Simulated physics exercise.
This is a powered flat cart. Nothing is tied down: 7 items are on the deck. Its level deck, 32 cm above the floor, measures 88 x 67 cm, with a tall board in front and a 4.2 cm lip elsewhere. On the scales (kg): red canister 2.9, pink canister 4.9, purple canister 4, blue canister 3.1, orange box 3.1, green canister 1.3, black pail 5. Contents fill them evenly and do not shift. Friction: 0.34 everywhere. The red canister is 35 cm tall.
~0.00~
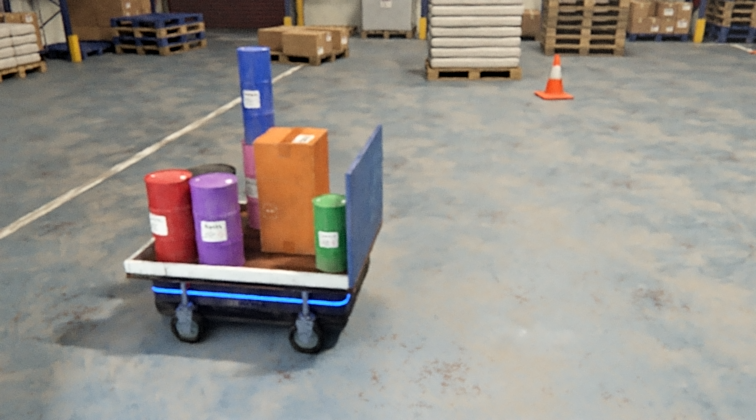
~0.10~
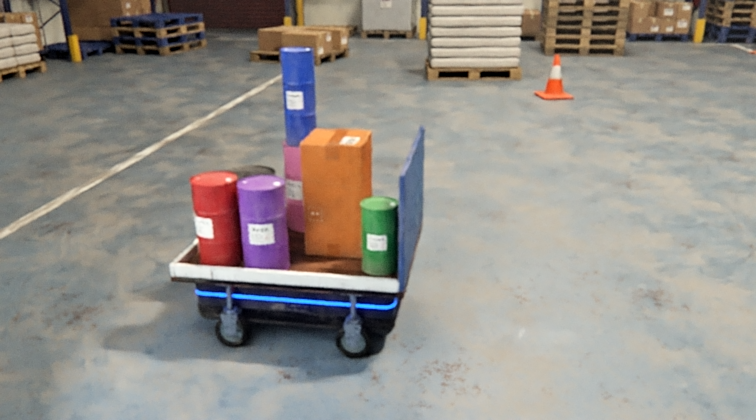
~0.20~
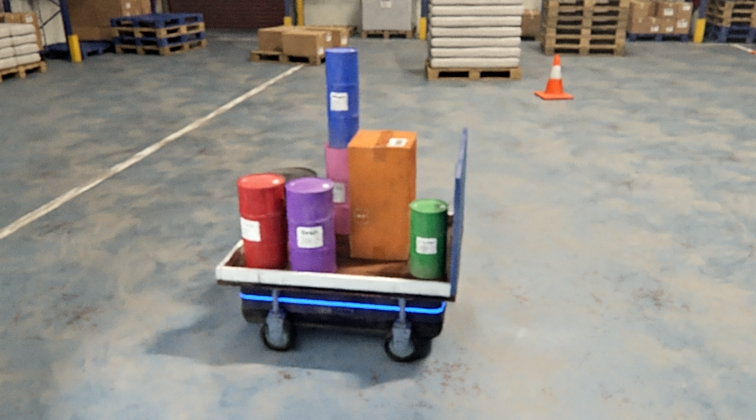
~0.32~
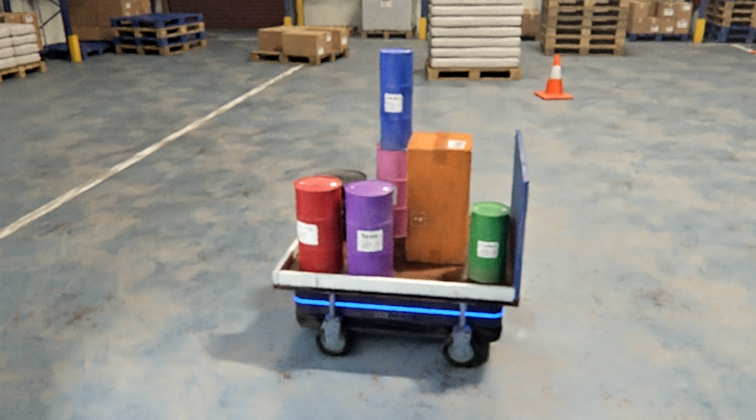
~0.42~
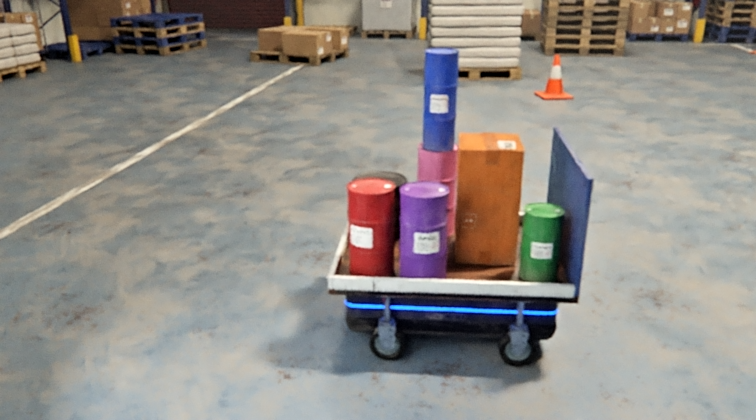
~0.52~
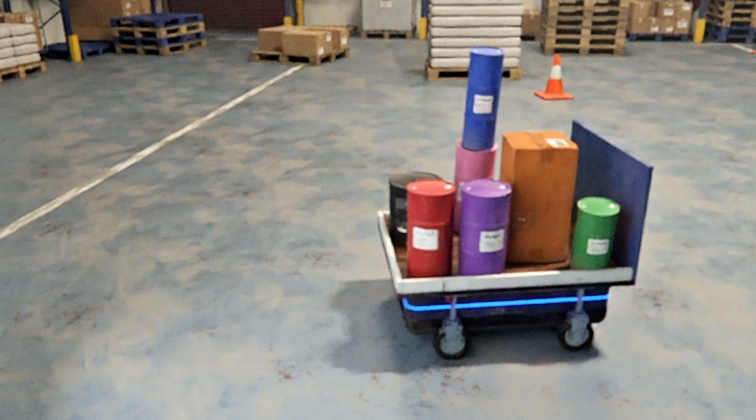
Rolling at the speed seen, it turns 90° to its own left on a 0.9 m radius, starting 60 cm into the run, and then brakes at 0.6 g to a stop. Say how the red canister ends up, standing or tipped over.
The red canister topples.
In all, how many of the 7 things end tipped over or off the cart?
In all, 6.
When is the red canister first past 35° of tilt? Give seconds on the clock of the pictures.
Near 1.2 s.
Around 0.92 s, cart has run 175 cm, turned 64°; green canister now off the cart; red canister at 7° to upright near (619, 195); blue canister on its side.
Around 1.22 s, cart has run 232 cm, turned 90°; red canister, purple canister, blue canister and orange box now off the cart; pink canister on its side.
Around 1.62 s, cart has run 262 cm, turned 90°, stopped; pink canister on its side; black pail shifted 16 cm.
Finally (2.4 s), off the cart and tipped over, red canister, purple canister, blue canister, orange box and green canister; on their side or leaning hard on the deck, pink canister; not toppled but over 10 cm from the start, black pail.
